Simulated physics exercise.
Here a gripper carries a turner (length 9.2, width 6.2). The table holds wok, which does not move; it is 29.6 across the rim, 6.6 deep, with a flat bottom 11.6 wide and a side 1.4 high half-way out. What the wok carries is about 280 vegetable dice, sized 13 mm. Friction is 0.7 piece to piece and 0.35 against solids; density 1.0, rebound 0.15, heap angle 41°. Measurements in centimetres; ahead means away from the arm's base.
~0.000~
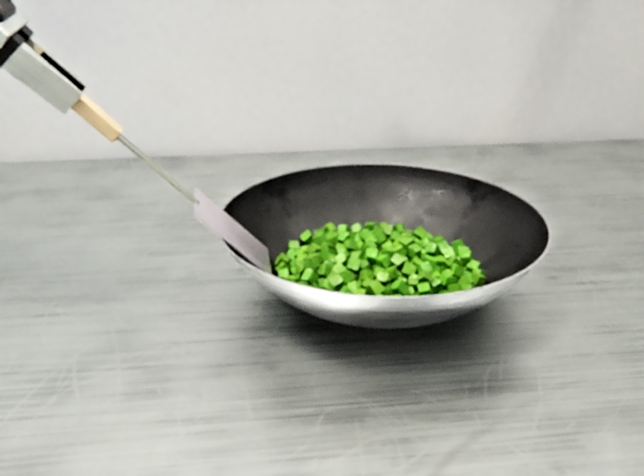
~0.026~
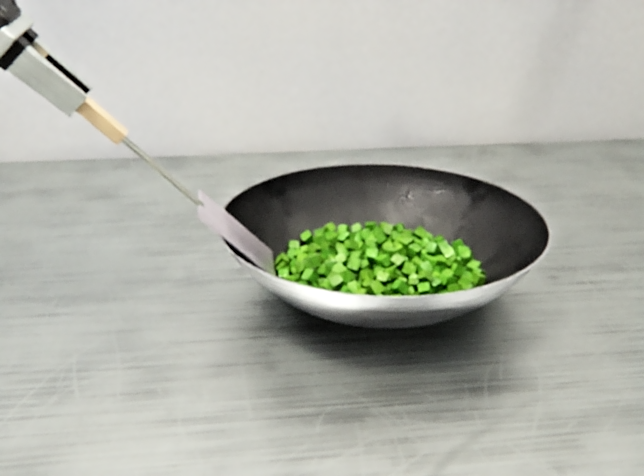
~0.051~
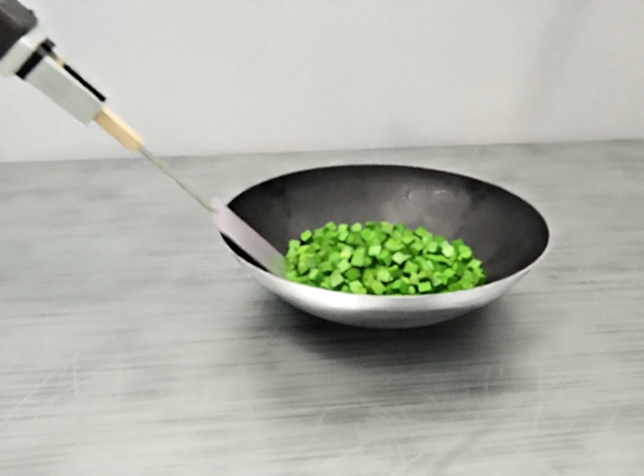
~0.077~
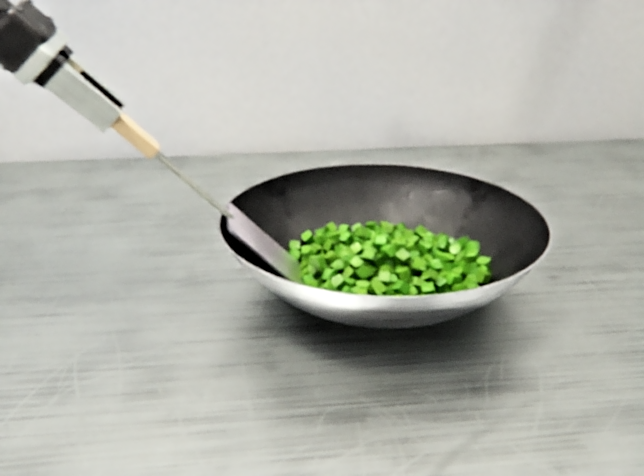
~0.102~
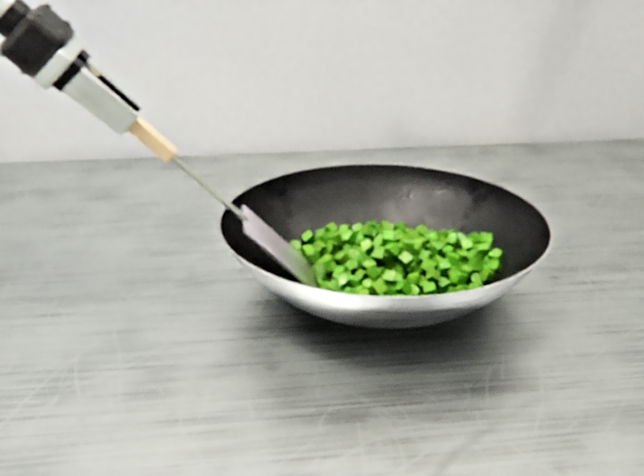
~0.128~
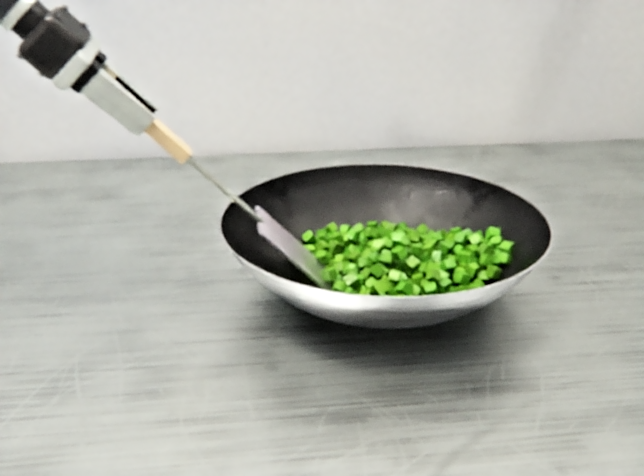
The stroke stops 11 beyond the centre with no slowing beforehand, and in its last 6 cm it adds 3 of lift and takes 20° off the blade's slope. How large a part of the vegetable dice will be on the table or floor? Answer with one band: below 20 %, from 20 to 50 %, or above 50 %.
Below 20 %.
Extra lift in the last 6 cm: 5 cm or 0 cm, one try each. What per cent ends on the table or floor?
It works out to some 10 per cent for the first setting and some 10 per cent for the second.
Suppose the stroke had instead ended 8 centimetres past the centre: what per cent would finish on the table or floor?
With that change, I'd expect about 5 per cent.
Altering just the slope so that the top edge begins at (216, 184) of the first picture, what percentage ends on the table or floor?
I'd estimate close to 15 per cent.
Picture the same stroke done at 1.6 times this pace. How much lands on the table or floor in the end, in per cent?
Near 30 in a hundred.
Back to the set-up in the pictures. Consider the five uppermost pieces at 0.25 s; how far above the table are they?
I'd put it close to 7 cm.
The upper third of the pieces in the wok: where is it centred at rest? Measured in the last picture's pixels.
(485, 241).
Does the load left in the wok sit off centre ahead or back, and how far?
Some 4.0 cm ahead of the centre.
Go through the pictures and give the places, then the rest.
In the first frame, turner top edge at (194, 201), sloping 46°; upper third of the load around (383, 261), from x 285 to 480, top at y 230; 278 in the wok.
In the second frame, turner top edge at (199, 203), sloping 46°; upper third of the load around (383, 260), from x 285 to 480, top at y 230.
In the third frame, turner top edge at (213, 210), sloping 46°; upper third of the load around (376, 260), from x 290 to 480, top at y 230.
In the fourth frame, turner top edge at (229, 216), sloping 46°; upper third of the load around (387, 254), from x 295 to 485, top at y 225.
In the fifth frame, turner top edge at (244, 218), sloping 46°; upper third of the load around (394, 254), from x 295 to 495, top at y 225.
In the sixth frame, turner top edge at (259, 220), sloping 46°; upper third of the load around (416, 254), from x 295 to 505, top at y 225; 278 in the wok.
By 0.25 s, sloping 46°, highest piece 8 above the table; 278 in the wok.
By 0.37 s, sloping 39°, highest piece 8 above the table; 273 in the wok, 1 on the table or floor, 4 on the blade or in flight.
By 0.63 s, sloping 26°, highest piece 7 above the table; 245 in the wok, 27 on the table or floor, 6 on the blade or in flight.
By 1.68 s, sloping 26°, highest piece 7 above the table; 245 in the wok, 33 on the table or floor.
Final count, 245 in the wok, 33 on the table or floor. That is 12 % on the table or floor.
